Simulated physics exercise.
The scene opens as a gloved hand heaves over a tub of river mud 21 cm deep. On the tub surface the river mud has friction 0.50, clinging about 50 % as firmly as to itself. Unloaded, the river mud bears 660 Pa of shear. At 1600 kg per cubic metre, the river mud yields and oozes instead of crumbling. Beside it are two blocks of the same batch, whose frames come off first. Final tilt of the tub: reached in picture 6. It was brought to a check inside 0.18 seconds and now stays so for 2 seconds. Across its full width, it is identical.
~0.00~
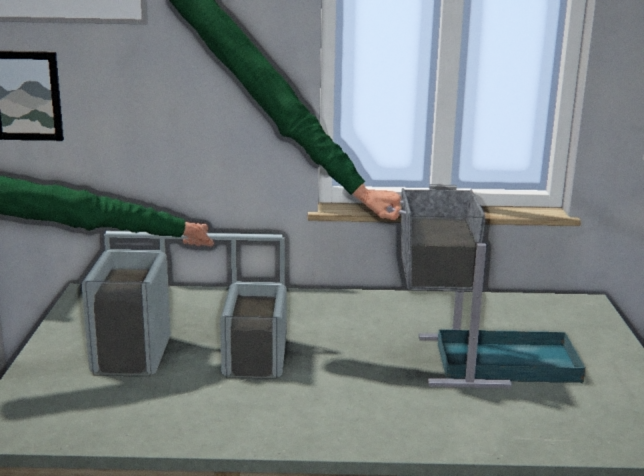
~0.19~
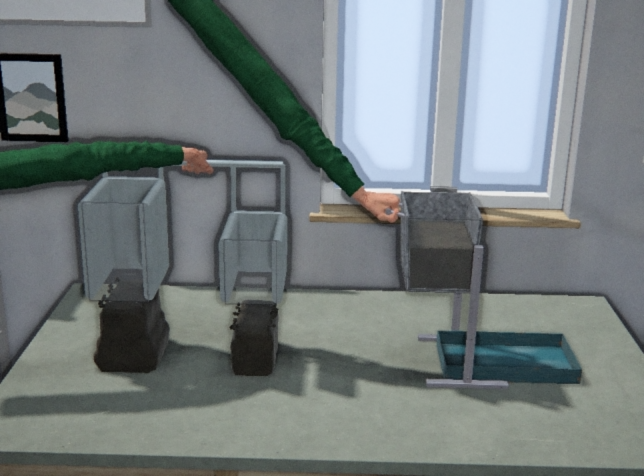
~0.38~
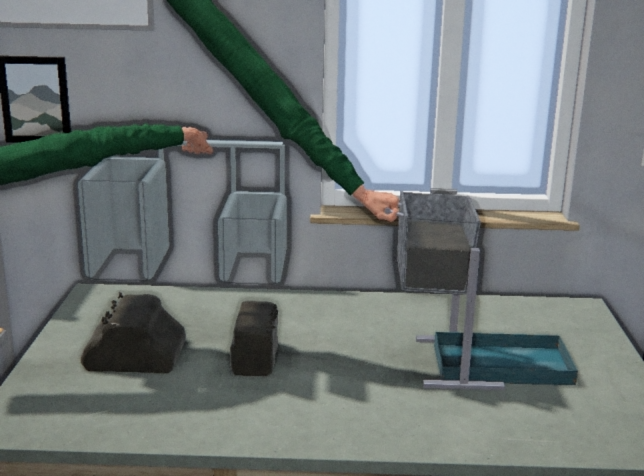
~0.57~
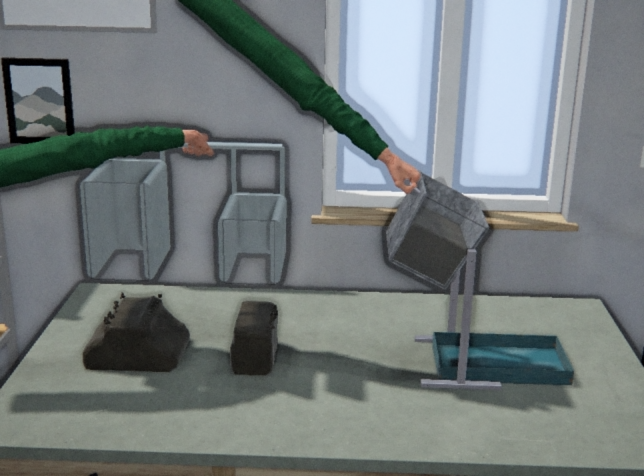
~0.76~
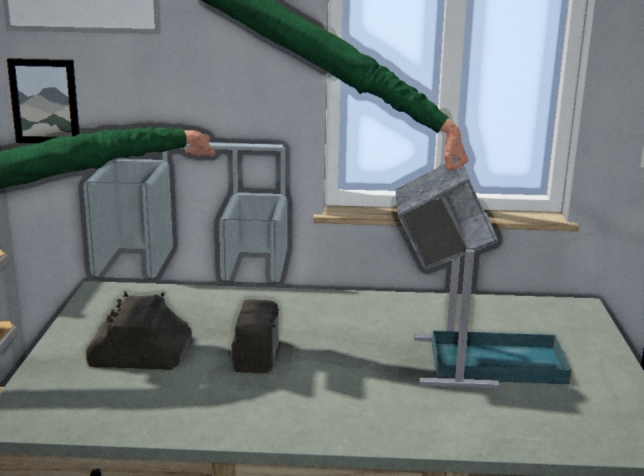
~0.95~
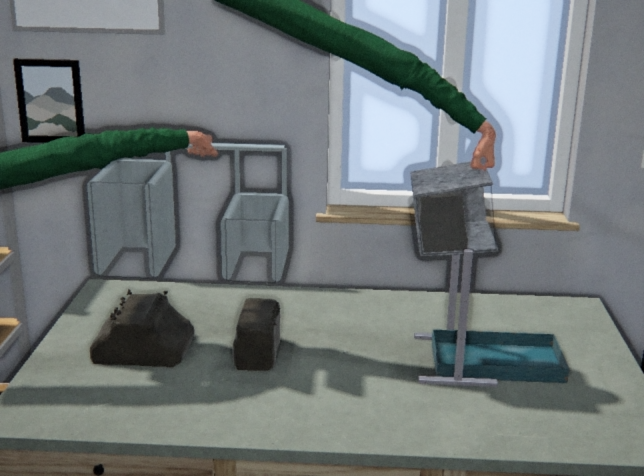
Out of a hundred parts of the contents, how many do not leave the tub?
Around 100 in every hundred.
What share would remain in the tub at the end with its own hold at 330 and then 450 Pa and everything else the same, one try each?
Roughly 90 % followed by roughly 100 %.
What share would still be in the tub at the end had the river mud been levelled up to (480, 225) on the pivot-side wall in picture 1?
Then roughly 100 %.
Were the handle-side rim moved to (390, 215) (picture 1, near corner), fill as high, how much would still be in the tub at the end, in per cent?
100 %.
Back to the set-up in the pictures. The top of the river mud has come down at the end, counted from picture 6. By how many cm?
Roughly 2 cm.
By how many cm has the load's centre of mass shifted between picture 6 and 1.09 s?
Displacement noted: Approx. 1 cm... about that.
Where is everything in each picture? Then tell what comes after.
Handle-side rim at (411, 215), tilt 0 degrees; crest of the river mud at (420, 245); block heights 25 cm, 16 cm (left to right), in the first picture.
Handle-side rim at (410, 217), tilt 0 degrees; crest of the river mud at (418, 247); block heights 22 cm, 16 cm (left to right), in the second picture.
Handle-side rim at (408, 217), tilt 2 degrees; crest of the river mud at (412, 247); block heights 16 cm, 15 cm (left to right), in the third picture.
Handle-side rim at (427, 196), tilt 27 degrees; crest of the river mud at (413, 225); block heights 16 cm, 15 cm (left to right), in the fourth picture.
Handle-side rim at (469, 182), tilt 62 degrees; crest of the river mud at (439, 199); block heights 16 cm, 15 cm (left to right), in the fifth picture.
Handle-side rim at (492, 186), tilt 81 degrees; crest of the river mud at (460, 195); block heights 16 cm, 15 cm (left to right), in the sixth picture.
After 1.09 s, the tub is at 81 degrees and holds 100 %.
After 1.26 s, the tub is at 81 degrees and holds 100 %.
After 1.43 s, the tub is at 81 degrees and holds 100 %.
After 1.60 s, the tub is at 81 degrees and holds 100 %.
After 2.95 s, the tub is at 81 degrees and holds 100 %.
